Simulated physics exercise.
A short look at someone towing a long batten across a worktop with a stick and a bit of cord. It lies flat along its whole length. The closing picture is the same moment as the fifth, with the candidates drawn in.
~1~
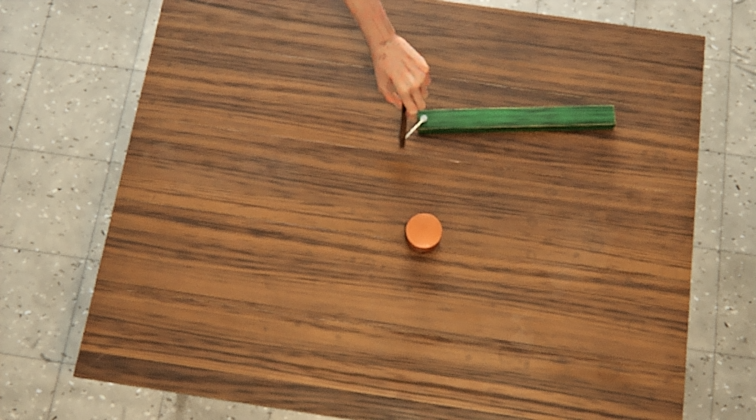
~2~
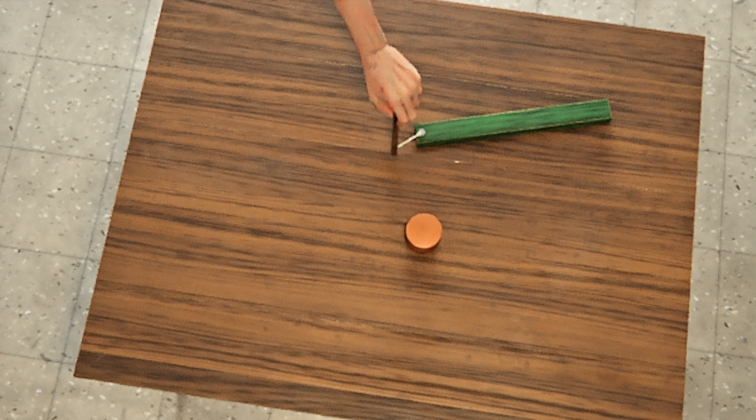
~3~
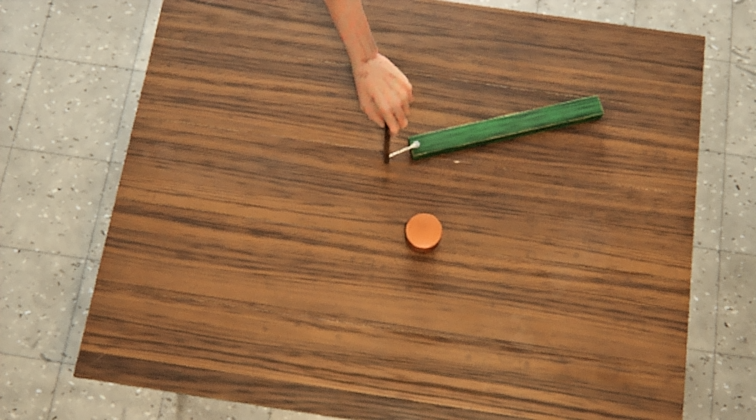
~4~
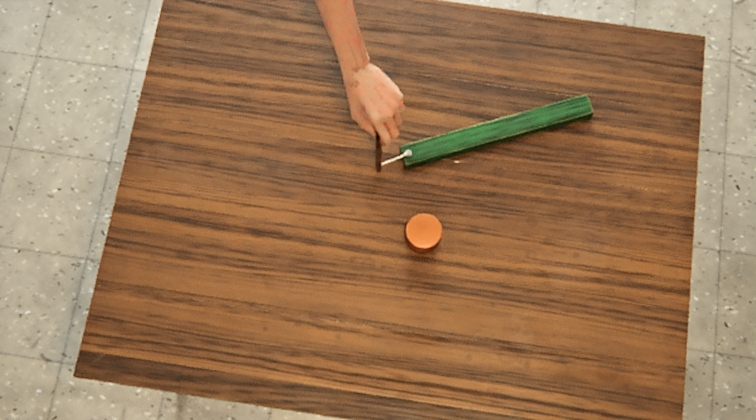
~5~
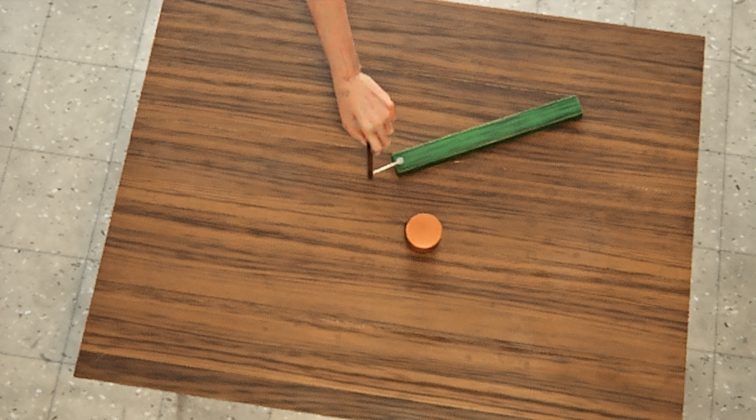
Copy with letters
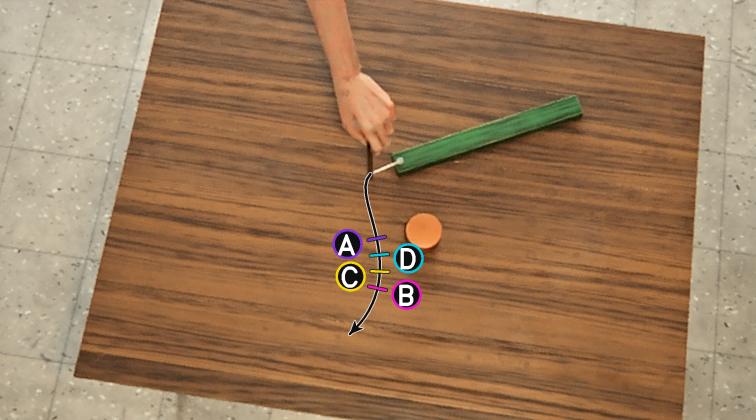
A long green batten lies flat near the top of a wood-grained table, seen from high above with pale speckled floor tiles around it, a hand at its left end. A round orange tub sits below it near the middle. The hand draws the batten by a short cord and dark stick a little down and left, its left end swinging lower, while tub and camera stay still.
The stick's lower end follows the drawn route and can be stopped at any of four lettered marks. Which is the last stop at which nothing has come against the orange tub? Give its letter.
At A, and not beyond.
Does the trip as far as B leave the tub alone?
No.
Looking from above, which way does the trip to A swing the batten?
Anticlockwise.
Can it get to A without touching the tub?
Yes.
On the marked copy, A at (377, 238); B at (377, 288); C at (380, 271); D at (379, 255); the route from (371, 174) via (379, 255) to (350, 334).
Taking A. A third of the way, foot of the stick (366, 196), middle of the batten (477, 140).
Two thirds of the way, foot of the stick (372, 218), middle of the batten (471, 147).
When it is over, foot of the stick (377, 239), middle of the batten (468, 155); nothing has been touched.
As for the rest, B is too far, the tub has been hit; C is too far, the tub has been hit; D is too far, the tub has been hit.
